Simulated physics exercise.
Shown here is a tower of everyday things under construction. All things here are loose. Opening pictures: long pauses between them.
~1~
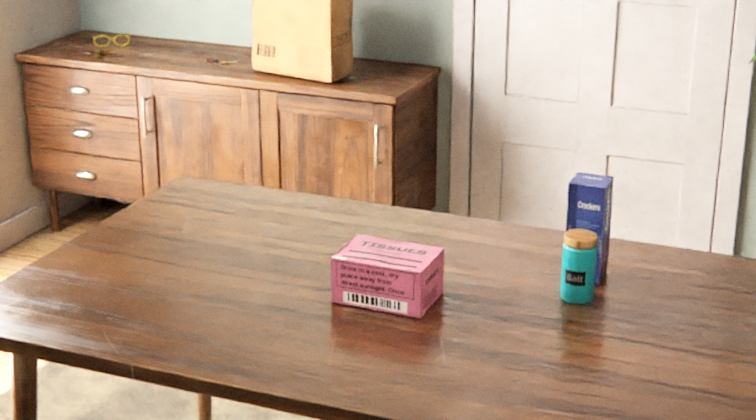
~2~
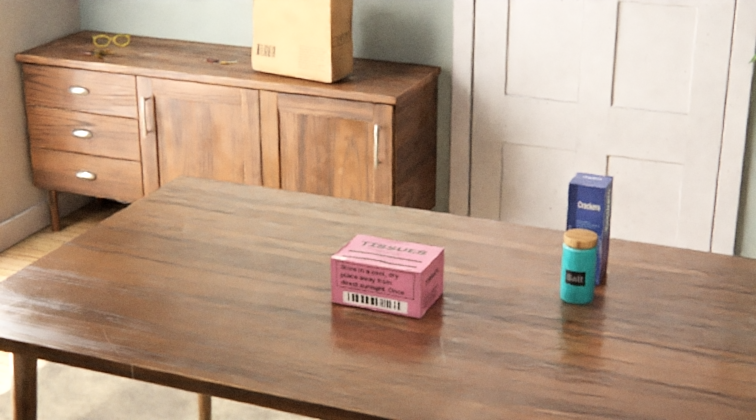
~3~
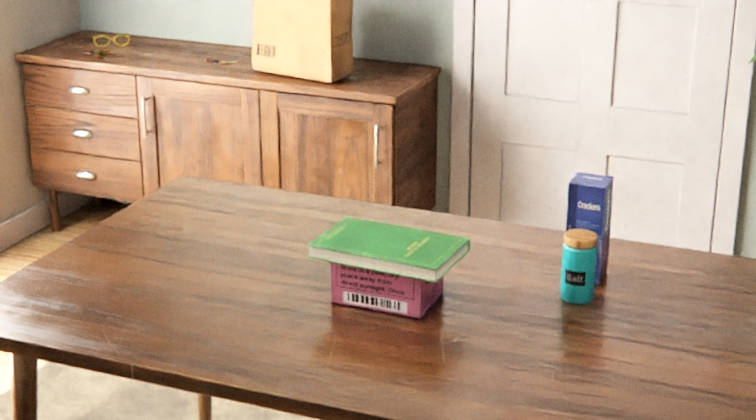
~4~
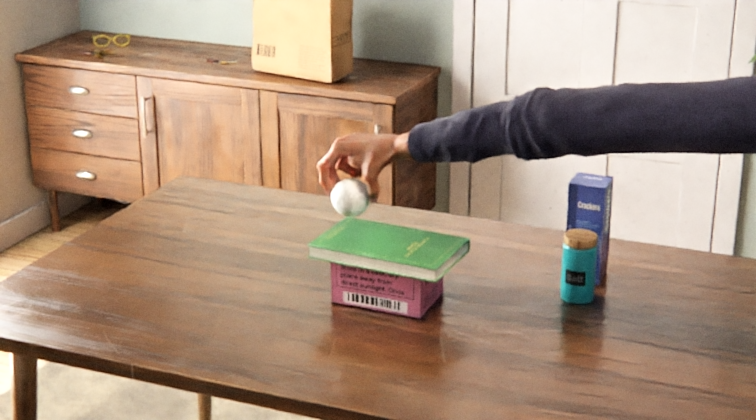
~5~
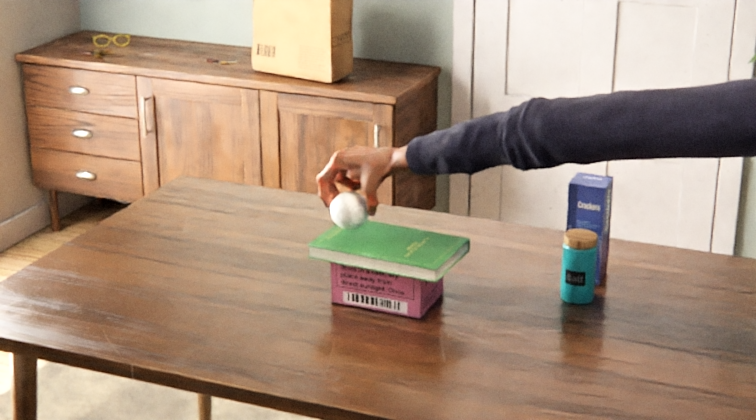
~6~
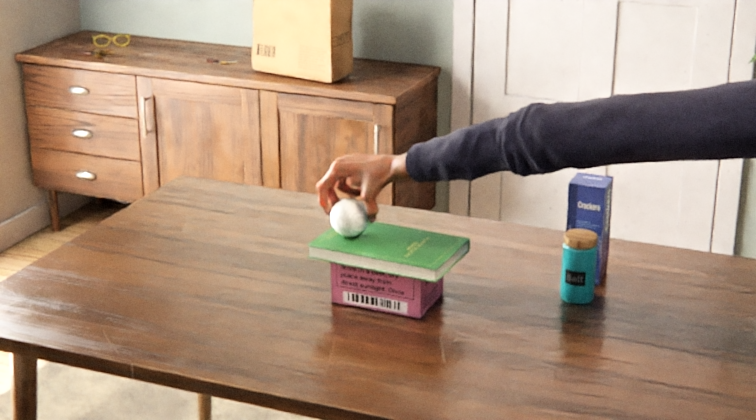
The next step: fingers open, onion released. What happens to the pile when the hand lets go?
The pile copes with it, I'd say.
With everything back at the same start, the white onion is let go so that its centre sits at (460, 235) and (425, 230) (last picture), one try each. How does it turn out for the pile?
Topples over, then stays standing.
Then, 0.80 s later than the last frame, all is still.
Then, 1.70 s later than the last frame, white onion resting near (350, 218).
When it is over, all 5 as before. End places, in pixels of the last picture, white onion near (349, 218). The pile keeps its balance.
